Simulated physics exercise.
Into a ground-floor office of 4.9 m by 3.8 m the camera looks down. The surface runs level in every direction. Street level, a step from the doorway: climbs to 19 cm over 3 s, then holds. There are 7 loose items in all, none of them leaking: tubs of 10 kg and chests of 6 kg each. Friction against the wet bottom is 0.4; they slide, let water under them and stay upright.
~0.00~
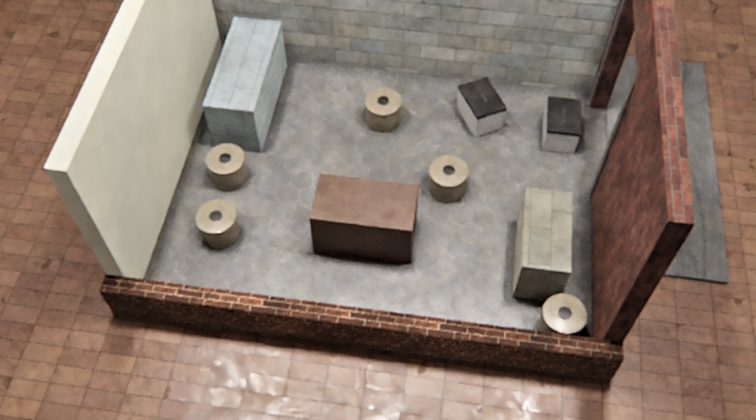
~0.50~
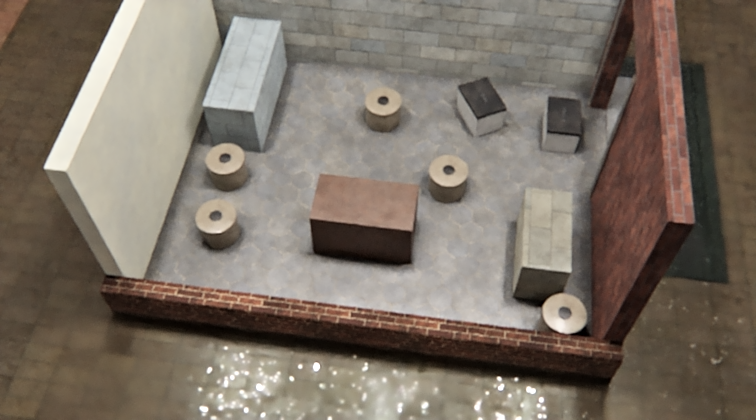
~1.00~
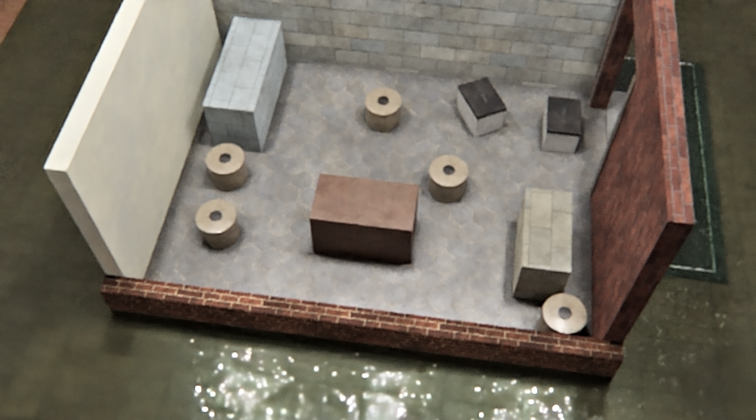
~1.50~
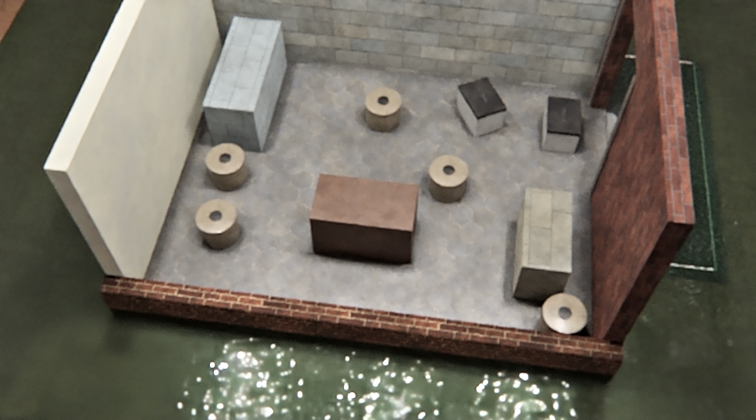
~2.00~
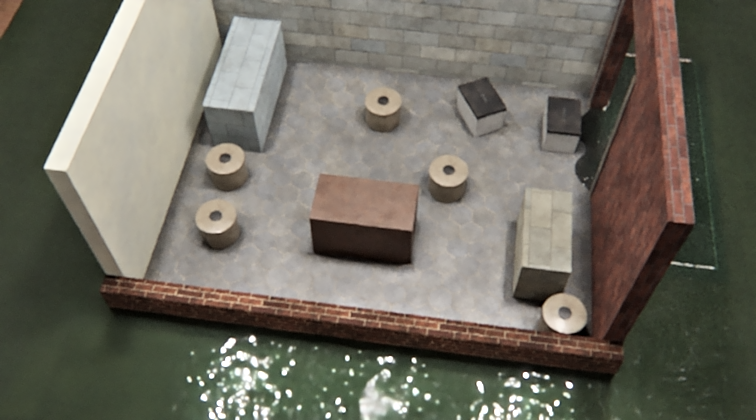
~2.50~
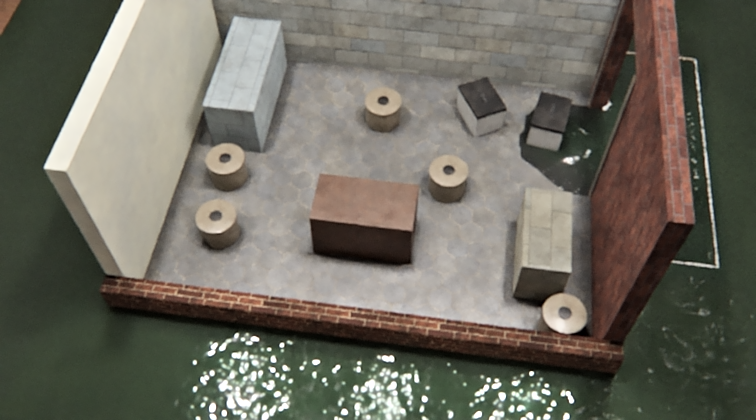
Dark green water spreading around a roofless walled room, then entering on the right and shifting one black-topped box slightly left.
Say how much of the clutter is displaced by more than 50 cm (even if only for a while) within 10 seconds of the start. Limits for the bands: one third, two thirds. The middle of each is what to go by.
The share that gets pushed that far will be two thirds or higher.
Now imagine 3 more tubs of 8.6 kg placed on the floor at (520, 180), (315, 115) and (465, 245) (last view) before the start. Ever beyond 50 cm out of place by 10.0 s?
In order: Above the mark, above the mark, below the mark.
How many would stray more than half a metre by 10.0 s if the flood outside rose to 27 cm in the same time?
You'd get 6 in that case.
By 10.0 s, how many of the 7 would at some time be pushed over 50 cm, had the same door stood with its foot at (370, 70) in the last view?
In that case the number is 3.
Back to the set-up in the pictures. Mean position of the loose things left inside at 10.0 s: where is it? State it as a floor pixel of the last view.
I'd put it close to (295, 224) in the last view.
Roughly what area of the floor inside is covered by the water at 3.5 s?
About 3.0 m2.
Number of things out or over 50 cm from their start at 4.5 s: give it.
My count gives 2.
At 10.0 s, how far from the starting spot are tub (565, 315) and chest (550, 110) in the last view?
0 cm, 250 cm.
After 3.5 s 1 of 7 are over 50 cm from their spots; 0 afloat.
After 4.5 s 2 of 7 are over 50 cm from their spots; 1 afloat.
After 7.0 s 4 of 7 are over 50 cm from their spots; 3 afloat.
After 10.0 s 5 of 7 are over 50 cm from their spots, and 5 have been at some point; 6 afloat.
